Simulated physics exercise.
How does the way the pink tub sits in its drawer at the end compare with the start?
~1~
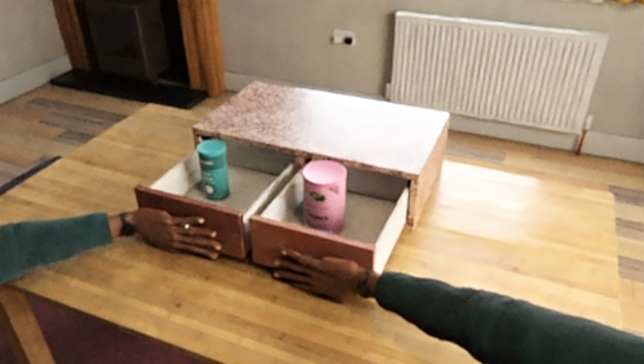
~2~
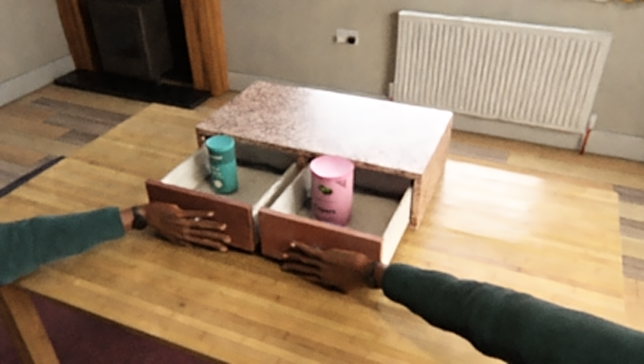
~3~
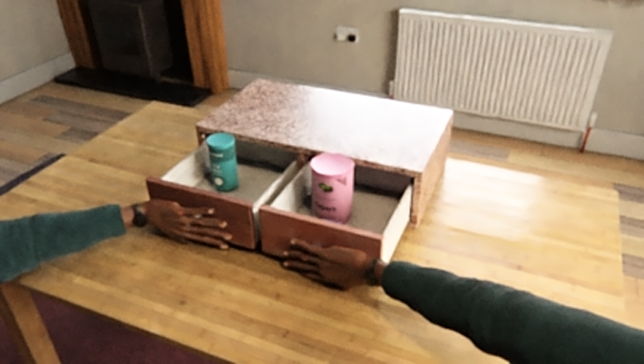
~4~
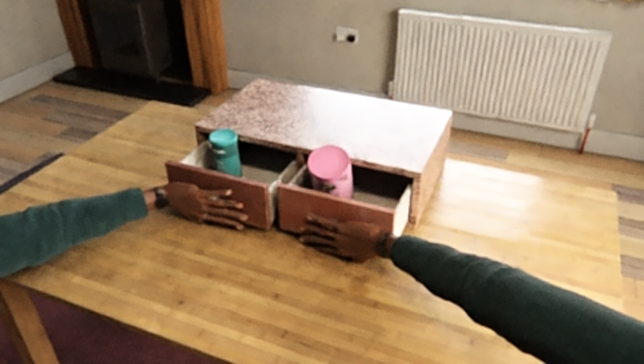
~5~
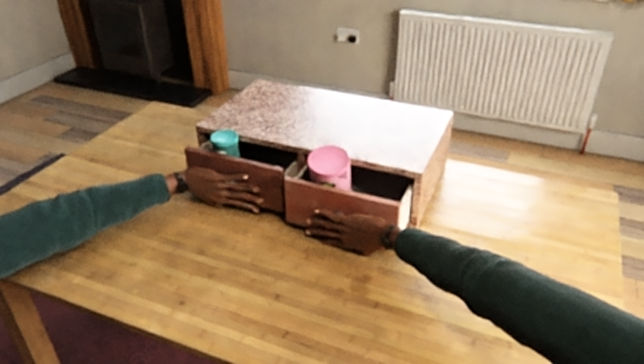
At the start the pink tub stood upright in the right drawer, but by the end it was leaning.
